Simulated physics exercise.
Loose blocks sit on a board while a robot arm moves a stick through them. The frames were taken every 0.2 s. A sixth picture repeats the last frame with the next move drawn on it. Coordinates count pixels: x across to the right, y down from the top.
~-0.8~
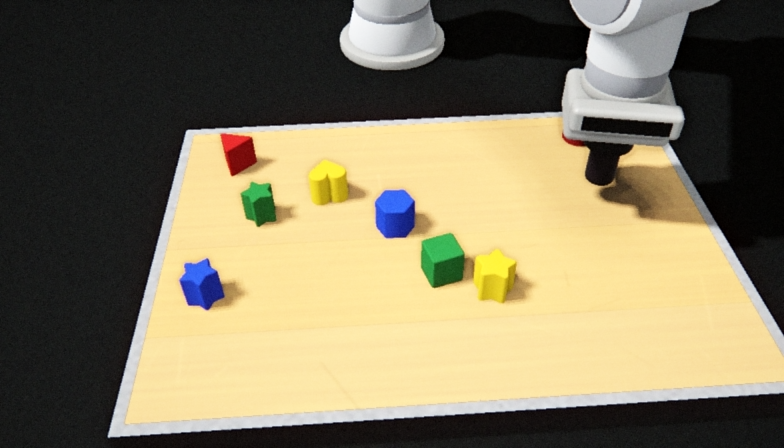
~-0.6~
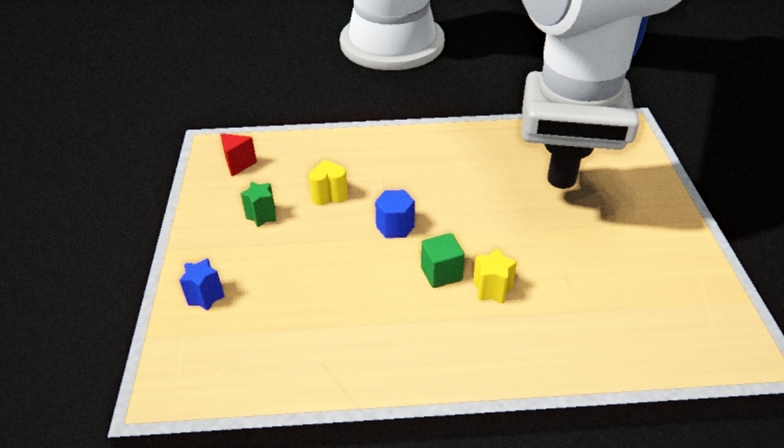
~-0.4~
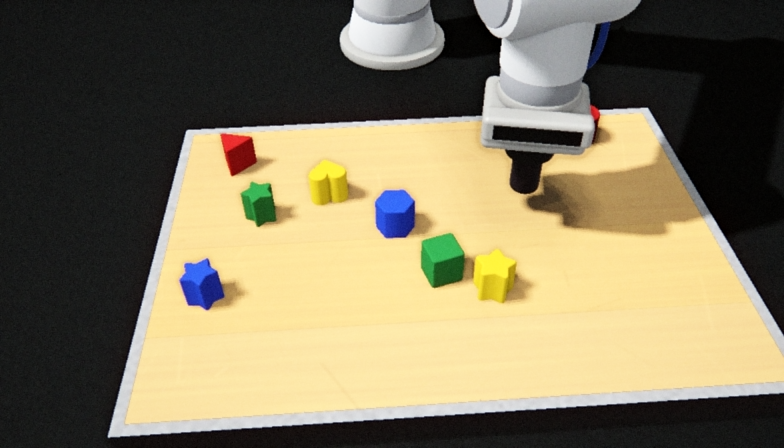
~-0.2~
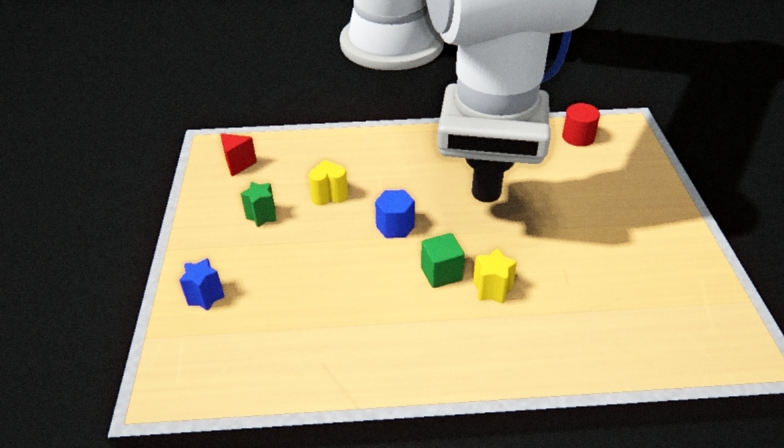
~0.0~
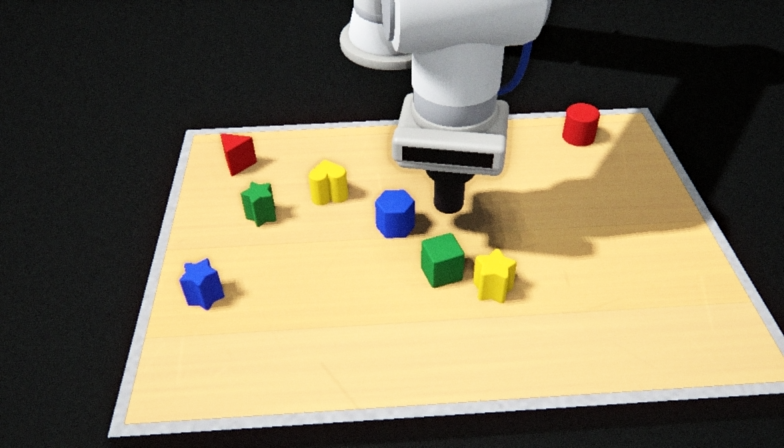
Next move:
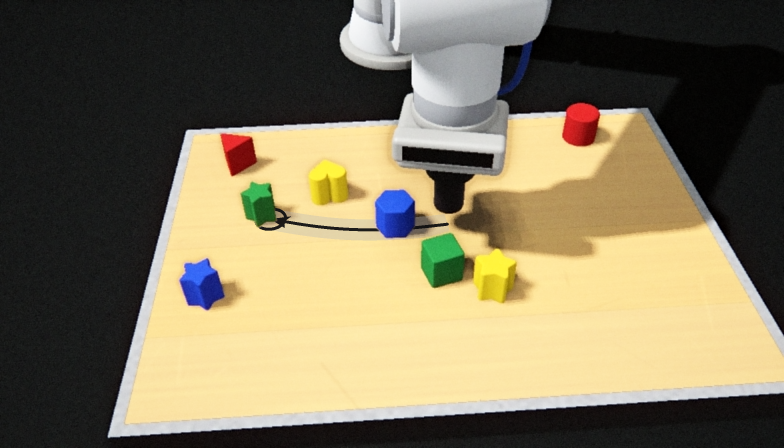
At first, a robot arm holds a dark stick over the right side of a board scattered with colourful blocks. The arm then sweeps steadily left and slightly toward the viewer, revealing a red cylinder behind it, and the stick nears the blue six-sided block while every block stays still.
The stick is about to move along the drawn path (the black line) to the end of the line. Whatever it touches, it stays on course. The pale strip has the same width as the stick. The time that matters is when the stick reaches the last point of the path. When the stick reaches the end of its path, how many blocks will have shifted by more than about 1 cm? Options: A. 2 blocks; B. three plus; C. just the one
That would be A.
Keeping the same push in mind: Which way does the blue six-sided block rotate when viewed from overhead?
It twists clockwise.
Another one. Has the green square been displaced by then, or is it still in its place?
The green square does not move.
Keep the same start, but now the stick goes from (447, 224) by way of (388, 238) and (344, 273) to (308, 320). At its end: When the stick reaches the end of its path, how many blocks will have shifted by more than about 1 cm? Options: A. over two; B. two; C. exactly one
The correct letter is C.
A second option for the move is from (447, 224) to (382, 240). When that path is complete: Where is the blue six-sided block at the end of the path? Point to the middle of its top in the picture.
Just about (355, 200).
The line goes from (447, 224) via (358, 230), ending at (271, 219).
On the path given first. One third of the way, stick (386, 211); blue six-sided block (351, 200), turned 15° clockwise.
Two thirds of the way, stick (325, 209); blue six-sided block (298, 190), turned 60° clockwise.
At the end, stick (267, 201); green star-shaped block (237, 188), turned 35° anticlockwise; yellow heart block unmoved; blue six-sided block (262, 173), turned 110° clockwise; green square unmoved.
